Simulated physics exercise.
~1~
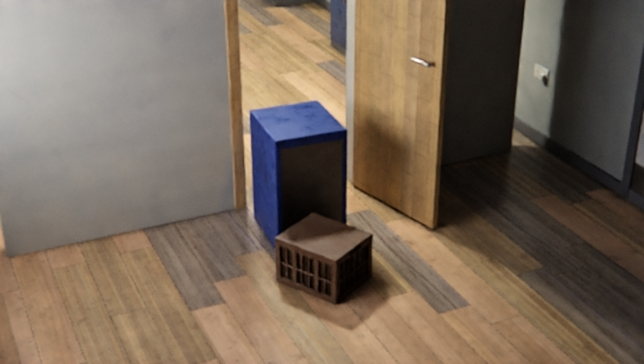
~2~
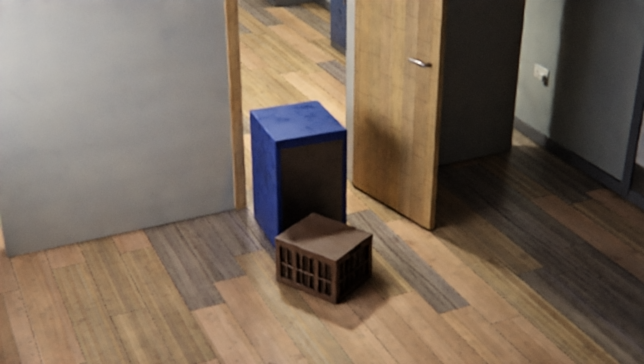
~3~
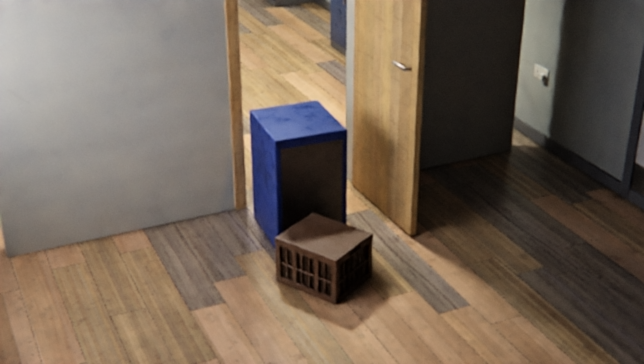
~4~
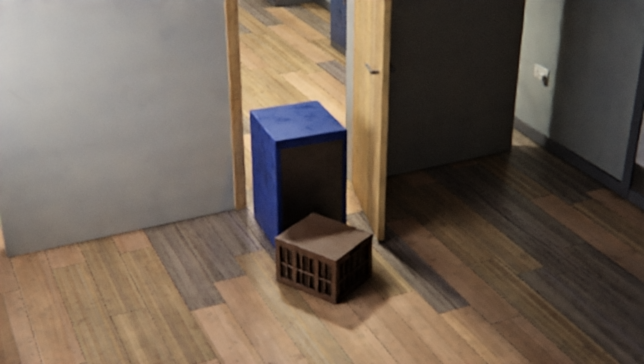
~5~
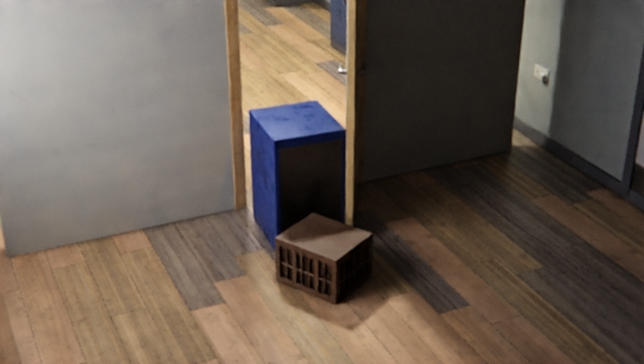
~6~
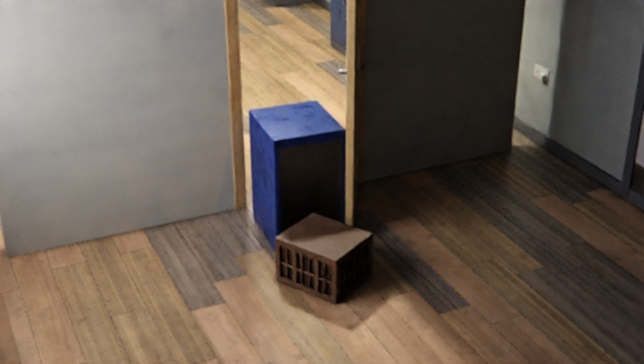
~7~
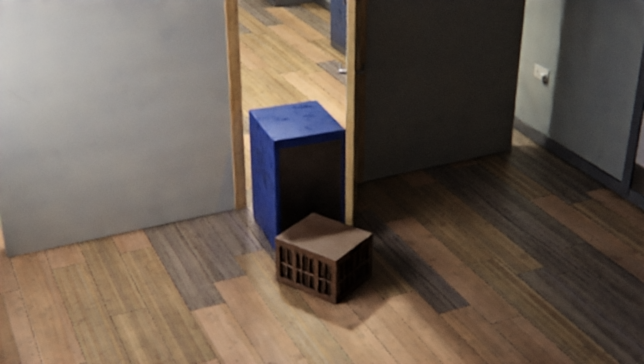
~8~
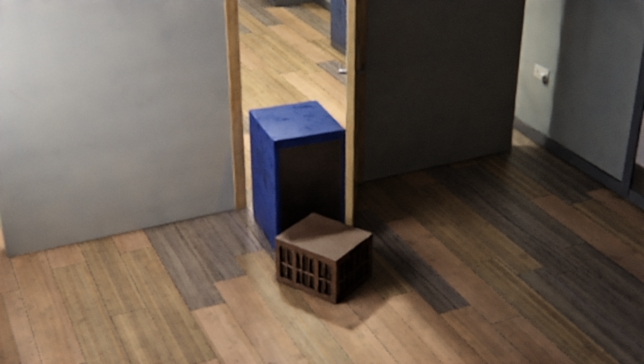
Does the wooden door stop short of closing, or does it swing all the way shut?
The door stops short and stays partly open, with the blue appliance and the brown crate still in place at the doorway.
